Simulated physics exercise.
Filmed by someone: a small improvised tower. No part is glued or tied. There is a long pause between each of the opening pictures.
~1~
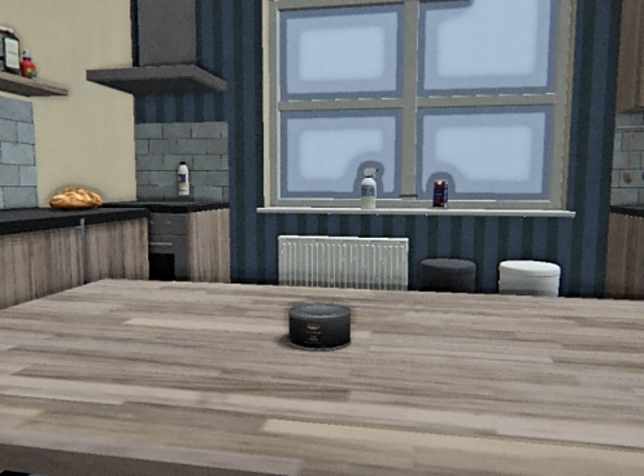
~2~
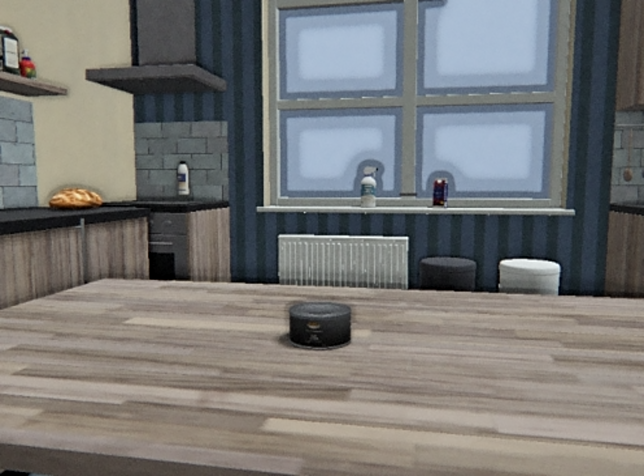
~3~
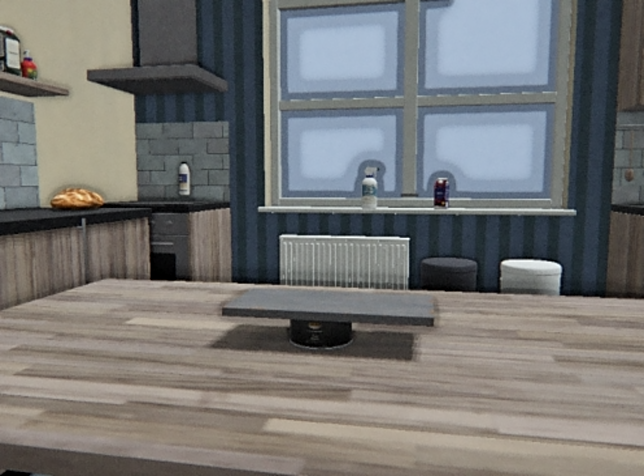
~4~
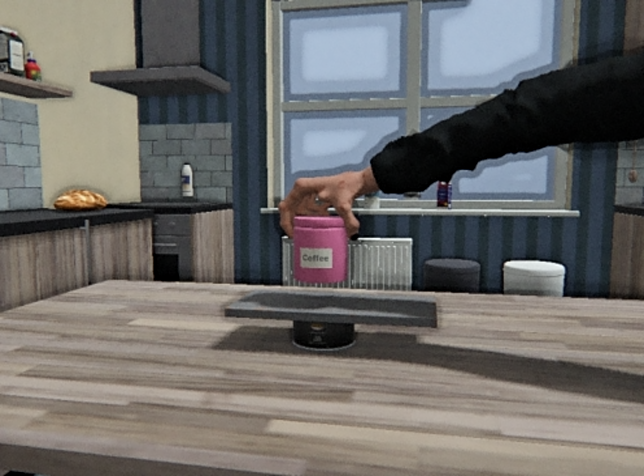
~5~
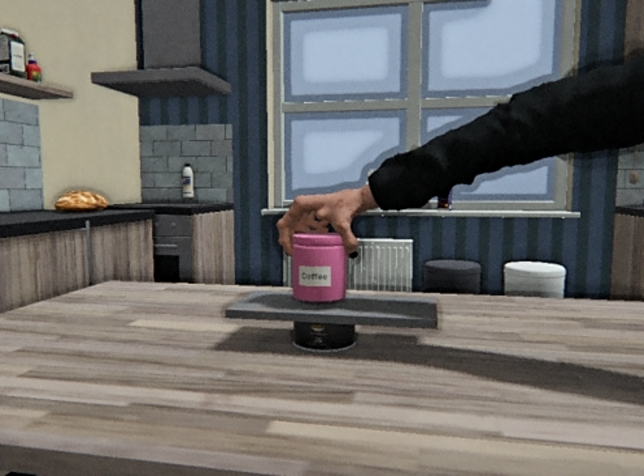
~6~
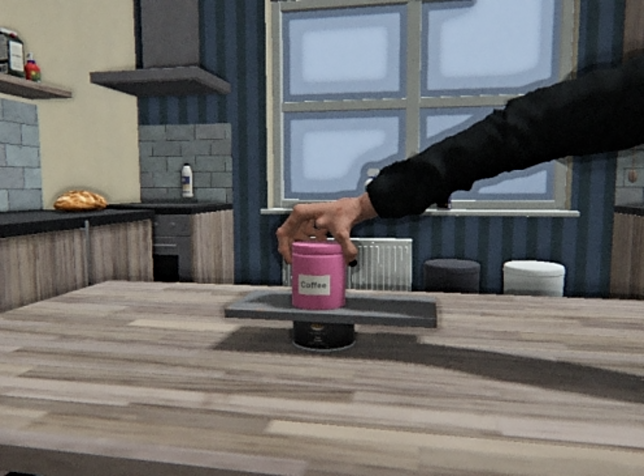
A hand in a black sleeve lowered a pink coffee jar onto a flat gray board that had appeared on top of a small black tub on the wooden table, and kept holding it.
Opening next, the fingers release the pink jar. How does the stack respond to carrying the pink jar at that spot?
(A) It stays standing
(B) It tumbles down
(A) It stays standing.
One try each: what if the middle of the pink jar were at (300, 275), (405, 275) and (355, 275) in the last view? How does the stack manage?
First time it stays put, second time it falls over, third time it stays put.
Then, 0.30 s past the last view, nothing moves.
Then, 0.70 s past the last view, pink jar resting near (319, 275).
Finally, all 3 still in place. Final places as the last picture's camera would see them, pink jar near (319, 275). The stack holds.
